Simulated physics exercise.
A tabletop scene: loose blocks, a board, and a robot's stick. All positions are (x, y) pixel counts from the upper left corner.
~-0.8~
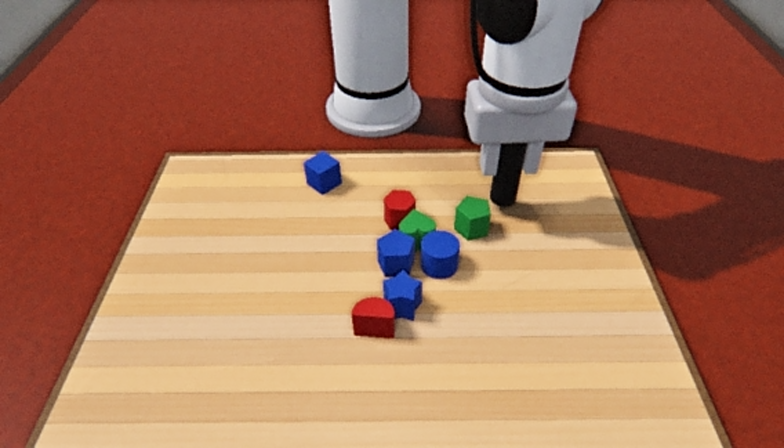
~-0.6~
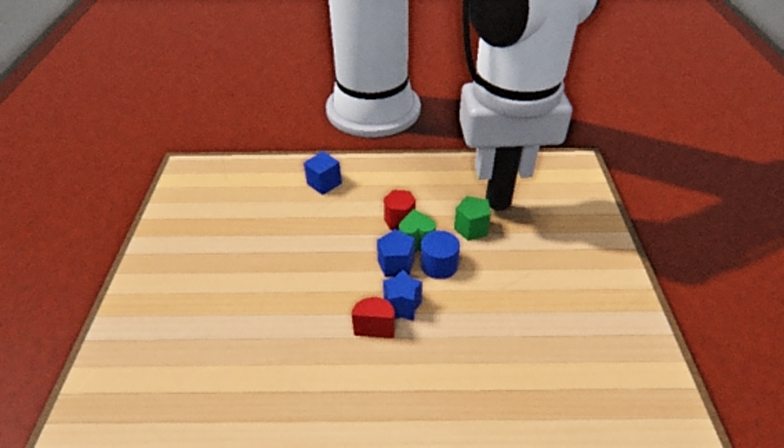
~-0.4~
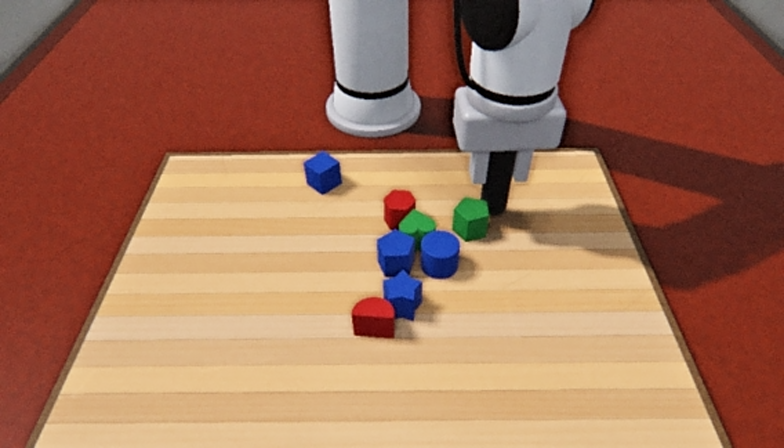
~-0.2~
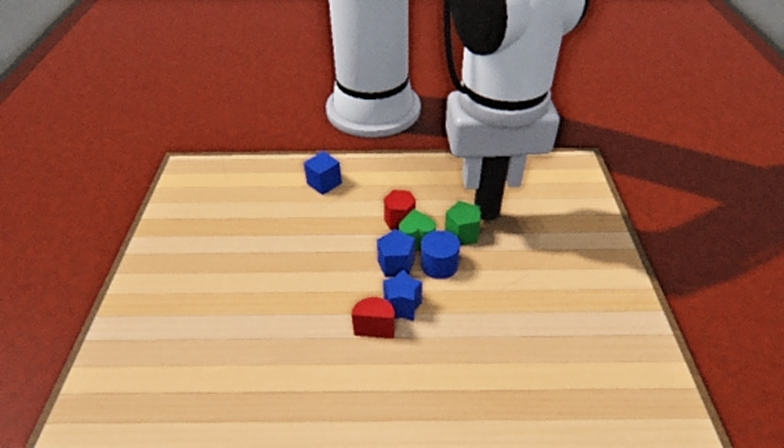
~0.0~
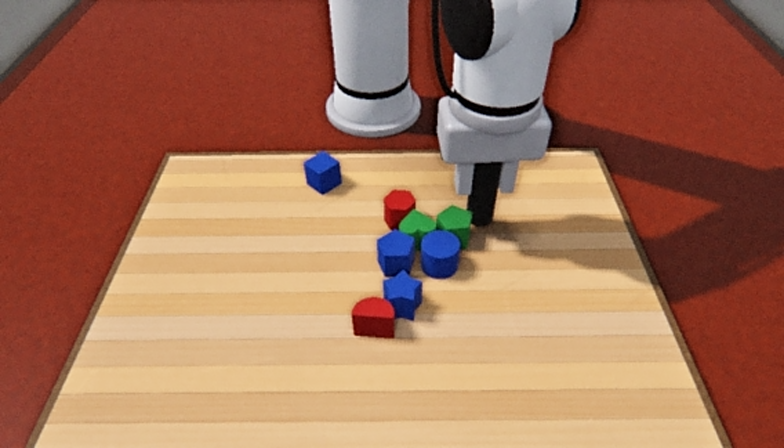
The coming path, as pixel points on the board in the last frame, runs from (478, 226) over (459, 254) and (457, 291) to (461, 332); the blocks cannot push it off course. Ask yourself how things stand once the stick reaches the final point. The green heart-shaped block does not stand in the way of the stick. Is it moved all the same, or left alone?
Displaced, by a centimetre or more.
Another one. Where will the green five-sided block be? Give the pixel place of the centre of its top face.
It sits at (427, 237).
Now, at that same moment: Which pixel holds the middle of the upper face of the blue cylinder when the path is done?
In the picture, that point is around (423, 265).
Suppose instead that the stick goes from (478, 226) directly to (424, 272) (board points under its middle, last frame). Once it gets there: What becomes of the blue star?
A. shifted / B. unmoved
Answer: A.
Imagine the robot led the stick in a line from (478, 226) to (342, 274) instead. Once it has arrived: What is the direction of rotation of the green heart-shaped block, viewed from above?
From above, clockwise.
On the path given first. One third of the way, stick at (459, 246); green heart-shaped block at (399, 221), turned 35° clockwise; blue cylinder at (425, 262); green five-sided block at (430, 234), turned 55° clockwise.
Two thirds of the way, stick at (458, 283); blue five-sided block at (392, 244); green heart-shaped block at (399, 221), turned 35° clockwise; blue cylinder at (423, 265); green five-sided block at (427, 237), turned 75° clockwise.
At the end, stick at (462, 324); blue five-sided block at (392, 244); green heart-shaped block at (399, 221), turned 35° clockwise; blue cylinder at (423, 265); green five-sided block at (427, 237), turned 75° clockwise.
